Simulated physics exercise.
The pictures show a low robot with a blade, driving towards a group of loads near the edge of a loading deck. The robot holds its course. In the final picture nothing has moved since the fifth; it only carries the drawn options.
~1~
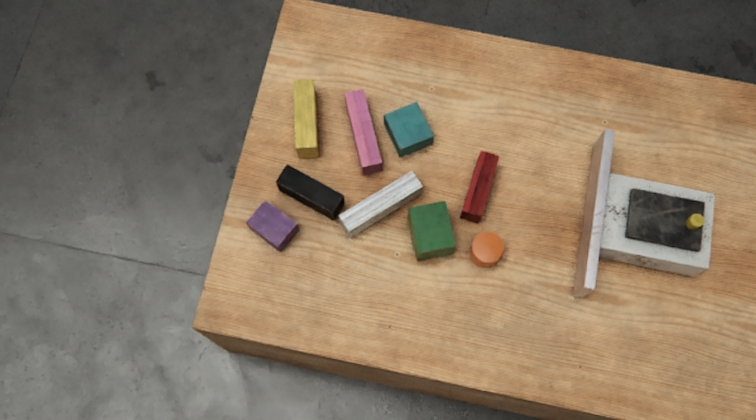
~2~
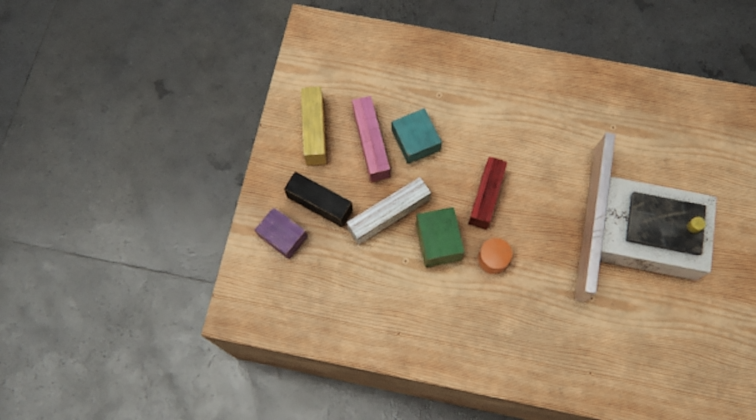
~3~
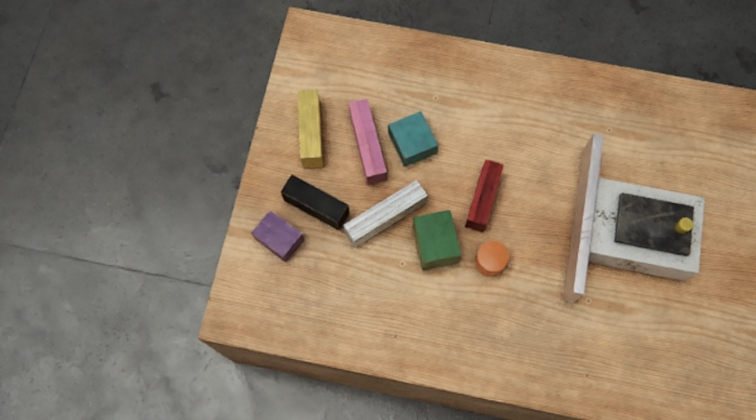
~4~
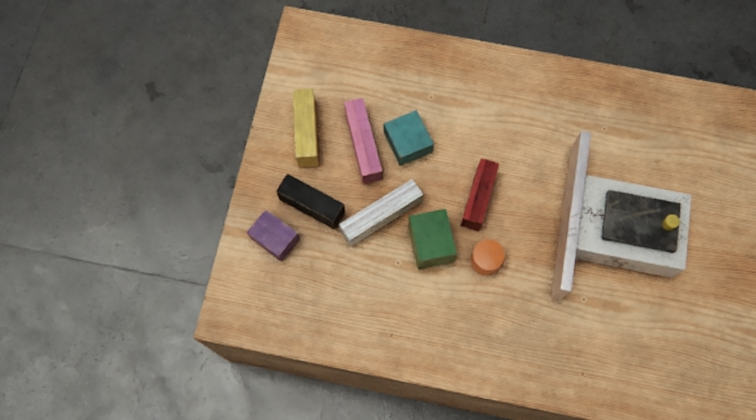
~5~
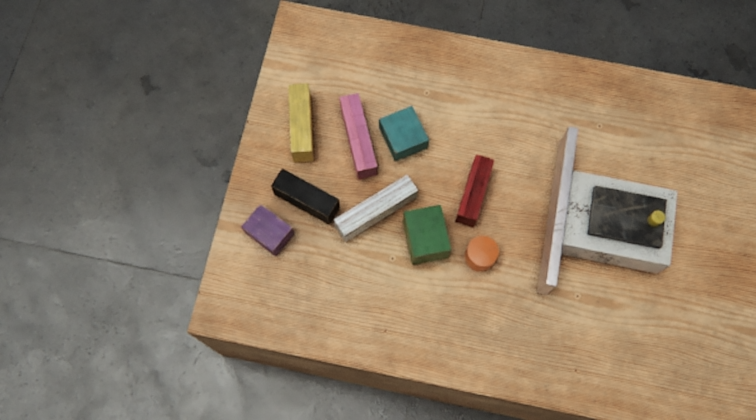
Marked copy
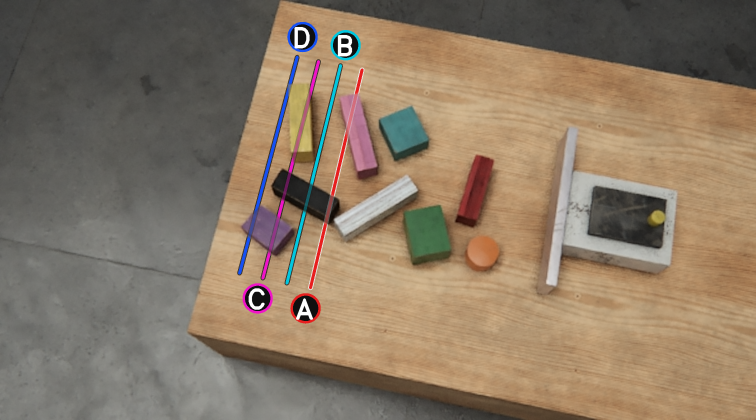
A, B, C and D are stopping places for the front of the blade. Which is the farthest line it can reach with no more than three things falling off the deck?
No fourth one falls up to C.
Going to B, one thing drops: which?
The black stick.
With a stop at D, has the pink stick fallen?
Yes.
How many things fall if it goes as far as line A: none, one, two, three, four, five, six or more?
By then, none.
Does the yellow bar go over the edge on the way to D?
Yes.
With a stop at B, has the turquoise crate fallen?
No.
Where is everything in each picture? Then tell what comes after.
Turquoise crate (409, 130); orange canister (486, 250); red stick (480, 187), in the first frame.
Robot (661, 222); pink stick (371, 139), in the second frame.
Robot (648, 223); yellow bar (310, 129), in the third frame.
Robot (636, 220); white stick (382, 213), in the fourth frame.
Robot (622, 215); turquoise crate (404, 134); orange canister (482, 254); red stick (475, 191), in the fifth frame.
On the marked copy, A at (337, 174); B at (315, 169); C at (292, 165); D at (270, 160).
With C. Early on, robot (523, 196); orange canister (430, 249); green crate (399, 232).
Further on, robot (424, 176); black stick (272, 181); purple crate (265, 233).
At the end, robot (350, 162); yellow bar over the edge; black stick over the edge; two fallen.
As for the rest, A is within the limit but short; B is within the limit but short; D drops five.
